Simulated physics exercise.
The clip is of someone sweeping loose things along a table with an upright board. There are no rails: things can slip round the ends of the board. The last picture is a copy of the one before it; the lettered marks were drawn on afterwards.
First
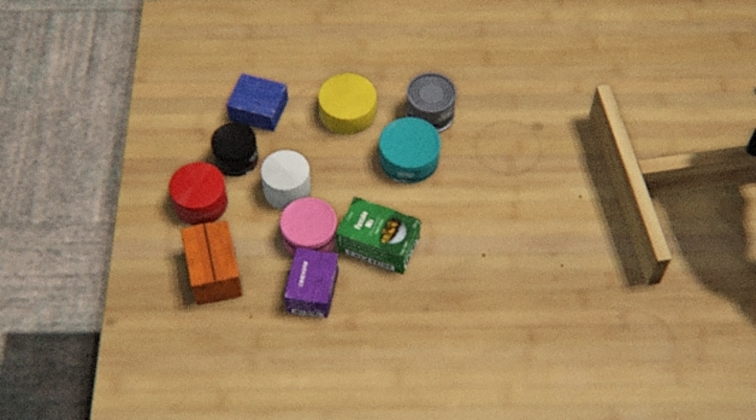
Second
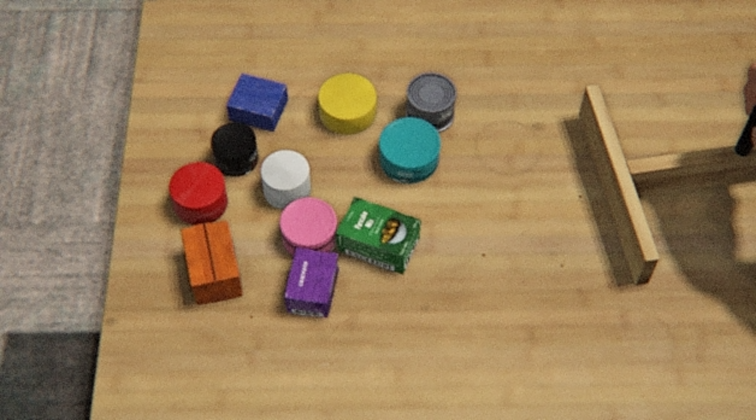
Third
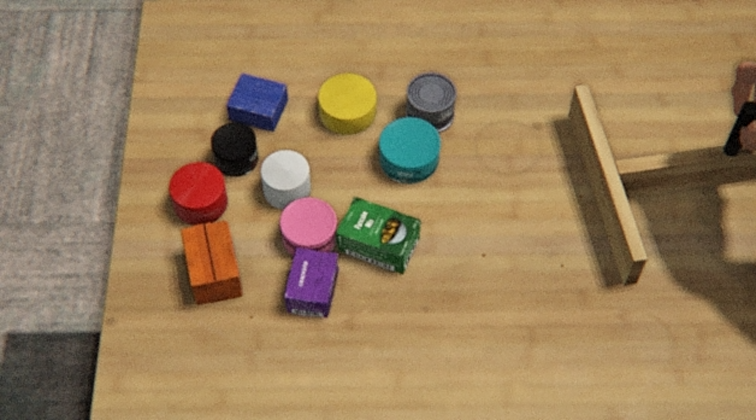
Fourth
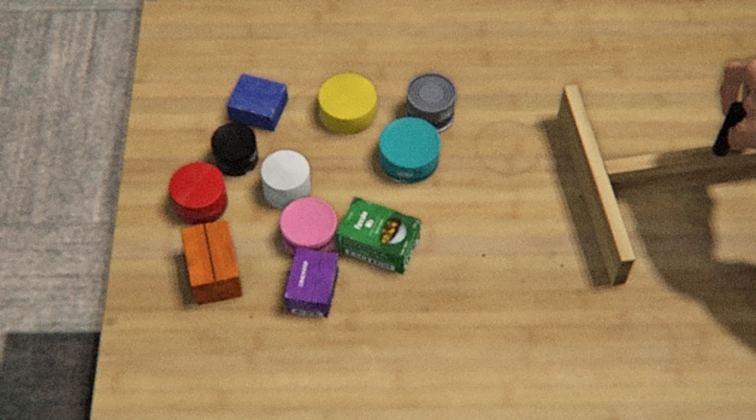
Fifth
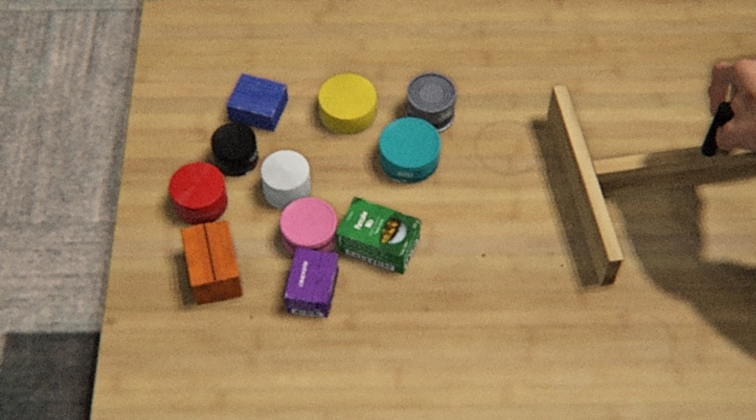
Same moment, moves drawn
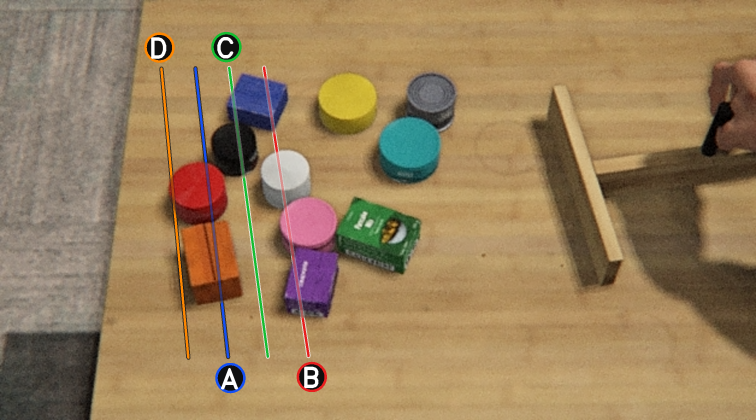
A pale wooden tabletop is seen from above by a still camera, with grey carpet showing along the left side. Round containers in yellow, grey, teal, black, white, red and pink sit among blue, orange, green and purple packets on the left, with a T-shaped wooden board at right. The board slides slowly a short way left as a hand gripping it comes into view, while the objects stay still.
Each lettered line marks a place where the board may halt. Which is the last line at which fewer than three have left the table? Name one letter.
At A, and not beyond.
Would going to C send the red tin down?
No.
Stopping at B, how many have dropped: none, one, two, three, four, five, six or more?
By then, none.
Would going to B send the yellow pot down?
By then, no.
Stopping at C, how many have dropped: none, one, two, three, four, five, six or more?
By then, none.
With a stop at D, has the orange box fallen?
By then, yes.
On the marked copy, A at (210, 201); B at (284, 200); C at (247, 201); D at (174, 201).
Following A. Soon after the start, board (452, 170); grey tin (399, 100); turquoise tub (403, 152).
Later, board (316, 171); red tin (183, 197); orange box (187, 271).
In the end, board (211, 172); orange box (106, 301); black jar (134, 129); none fallen.
As for the rest, B is within the limit but short; C is within the limit but short; D drops three.
